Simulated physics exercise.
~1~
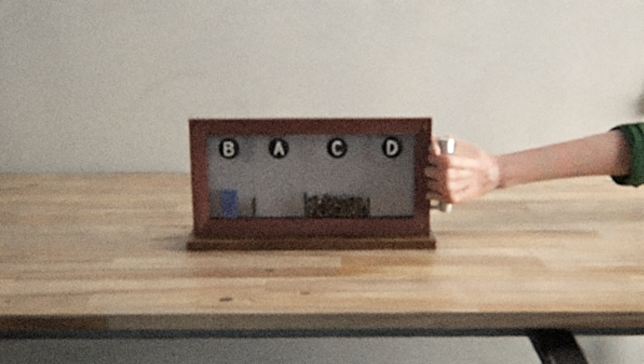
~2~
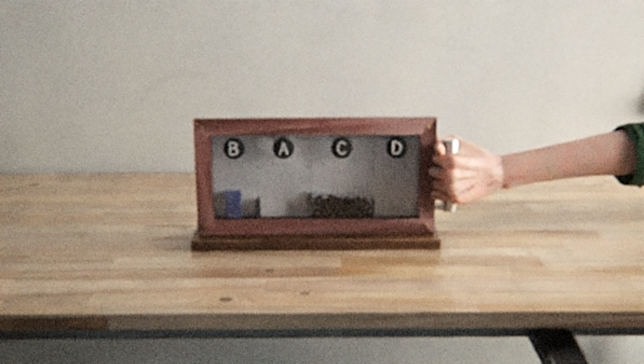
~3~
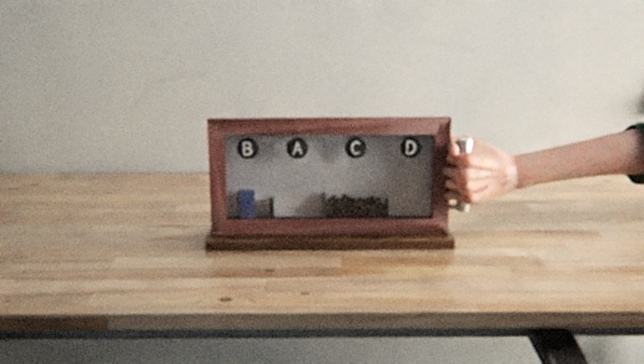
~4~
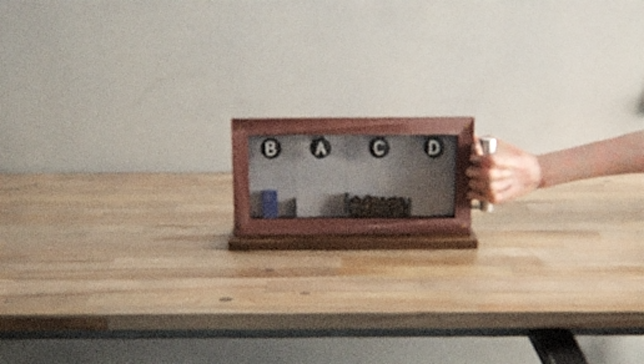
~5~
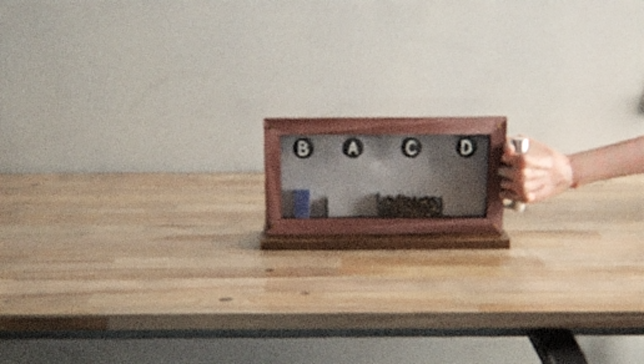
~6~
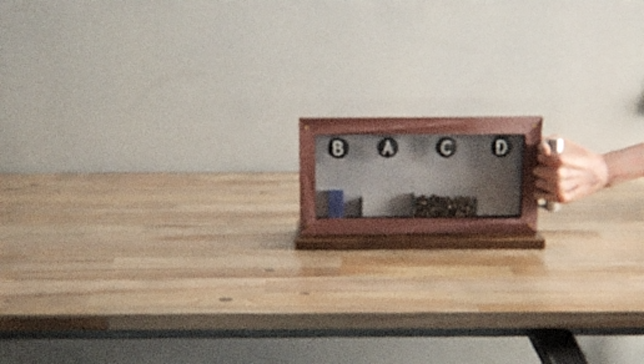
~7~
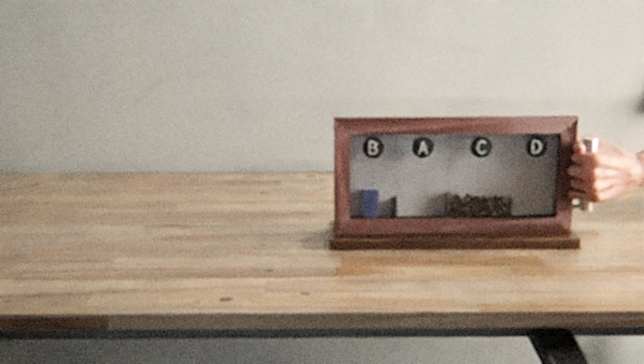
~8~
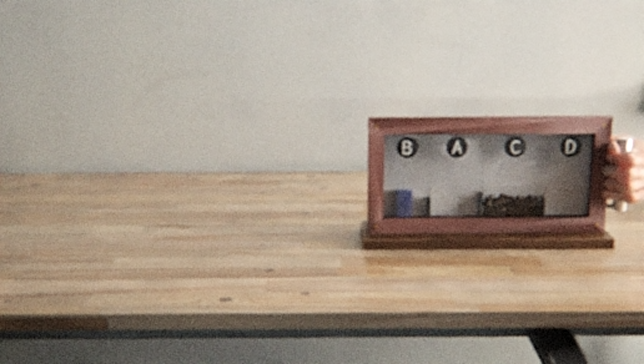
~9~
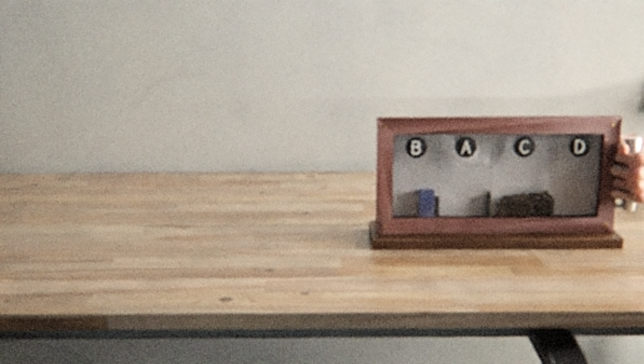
On a light wooden tabletop against a plain pale wall, seen straight on by a still camera, stands a reddish-brown wooden case with a clear front. Four dark round labels read B, A, C and D along its top, with a small blue block at the lower left and a low heap of dark pills beneath C. A hand reaching in from the right grips the handle and draws the case steadily rightward. The block and pills travel along with it. The case slows near the right edge, the block upright and the pills still gathered beneath C.
